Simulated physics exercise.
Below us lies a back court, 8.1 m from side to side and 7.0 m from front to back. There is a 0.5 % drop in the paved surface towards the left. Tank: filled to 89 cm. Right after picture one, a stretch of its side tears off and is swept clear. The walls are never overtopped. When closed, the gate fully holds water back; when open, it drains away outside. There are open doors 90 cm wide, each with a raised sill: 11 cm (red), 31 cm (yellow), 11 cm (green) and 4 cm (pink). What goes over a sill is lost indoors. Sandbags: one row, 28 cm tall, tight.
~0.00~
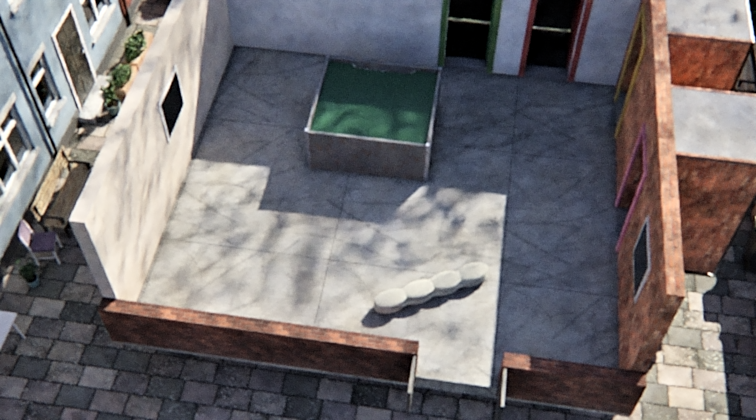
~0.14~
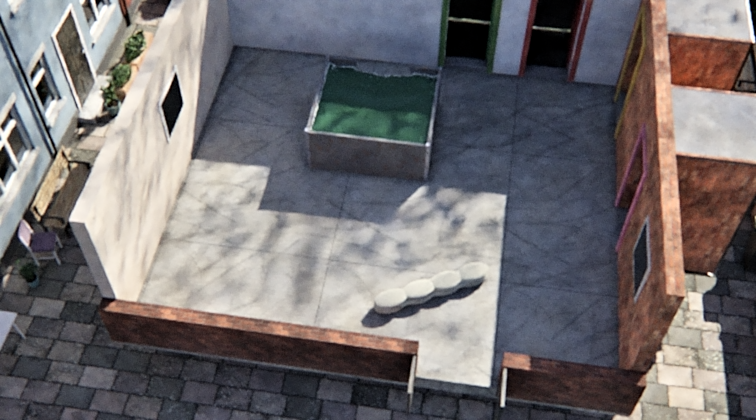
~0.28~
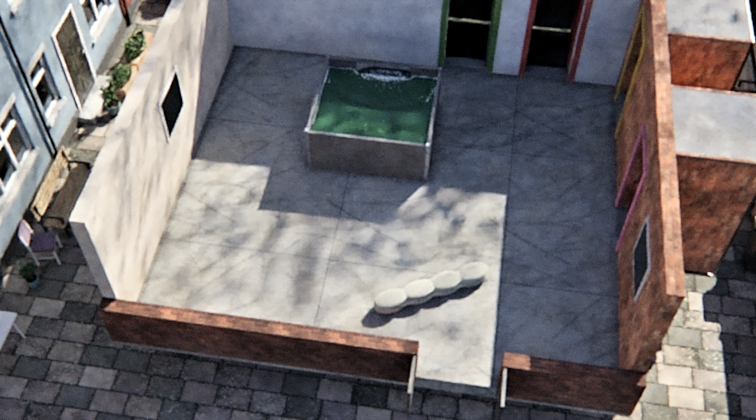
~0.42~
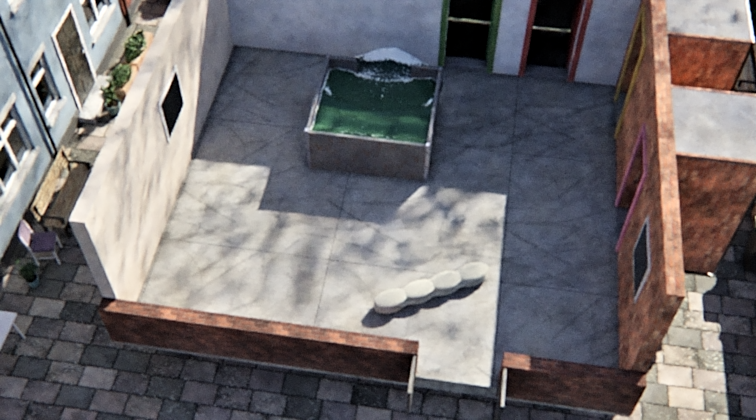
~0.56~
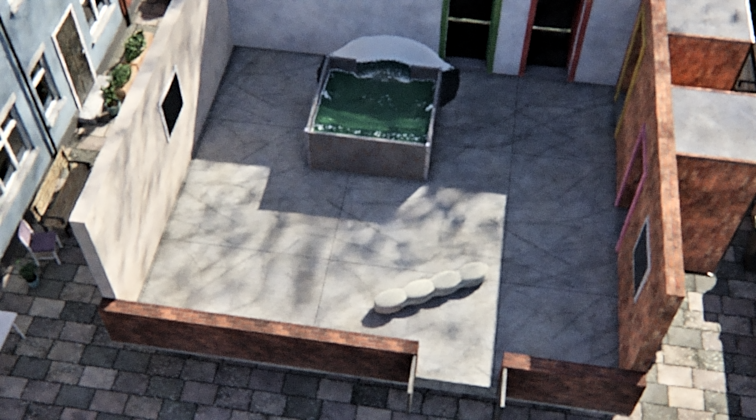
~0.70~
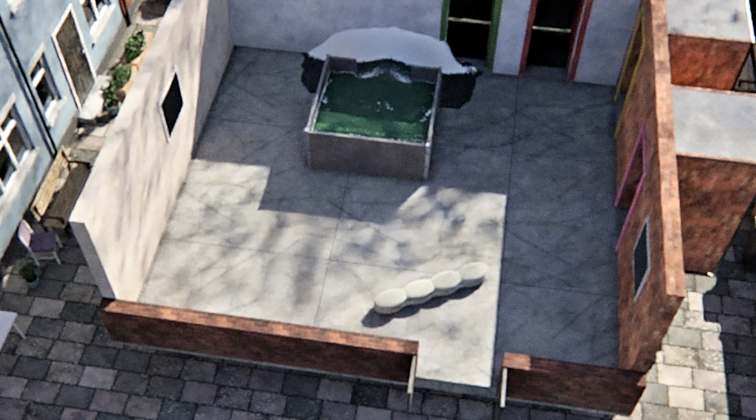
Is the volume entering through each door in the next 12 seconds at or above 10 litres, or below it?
One by one: At the red door the amount will not overshoot the limit; at the yellow door the amount will not overshoot the limit; at the green door the amount will overshoot the limit; at the pink door the amount will overshoot the limit.
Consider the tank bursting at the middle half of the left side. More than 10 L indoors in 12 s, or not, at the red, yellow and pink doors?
Then red would come out on the low side, yellow on the low side and pink on the low side.
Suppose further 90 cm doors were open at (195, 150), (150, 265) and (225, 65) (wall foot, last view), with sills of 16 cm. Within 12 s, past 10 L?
The first one doesn't reach it, the second one doesn't reach it, and the third one exceeds it.
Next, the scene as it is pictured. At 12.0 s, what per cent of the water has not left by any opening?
Some 90 in a hundred.
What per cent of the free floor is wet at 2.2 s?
About 30 per cent.
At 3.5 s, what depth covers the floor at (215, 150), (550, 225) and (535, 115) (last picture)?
Around 11 cm, 2 cm and 4 cm.
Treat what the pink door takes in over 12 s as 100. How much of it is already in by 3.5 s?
Some 5 per cent by then.
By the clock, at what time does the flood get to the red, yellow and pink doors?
The front reaches red at 1.1 s, yellow at 1.8 s, pink at 2.6 s.
After 1.4 s water covers 15 % of the floor and is deepest (64 cm) near (392, 65); red door 5 cm at the sill, 0 L in, yellow door not reached, green door 20 cm at the sill, 11 L in, pink door not reached.
After 2.2 s water covers 30 % of the floor and is deepest (47 cm) near (392, 65); red door 7 cm at the sill, 0 L in, yellow door 29 cm at the sill, 0 L in, green door 17 cm at the sill, 32 L in, pink door not reached.
After 3.5 s water covers 50 % of the floor and is deepest (37 cm) near (392, 65); red door 6 cm at the sill, 0 L in, yellow door 21 cm at the sill, 0 L in, green door 14 cm at the sill, 47 L in, pink door 8 cm at the sill, 2 L in.
After 7.0 s water covers 90 % of the floor and is deepest (18 cm) near (392, 65); red door 6 cm at the sill, 0 L in, yellow door 10 cm at the sill, 0 L in, green door 7 cm at the sill, 53 L in, pink door 5 cm at the sill, 19 L in.
After 12.0 s water covers 95 % of the floor and is deepest (10 cm) near (266, 342); red door 5 cm at the sill, 1 L in, yellow door 5 cm at the sill, 0 L in, green door 4 cm at the sill, 53 L in, pink door 4 cm at the sill, 21 L in.
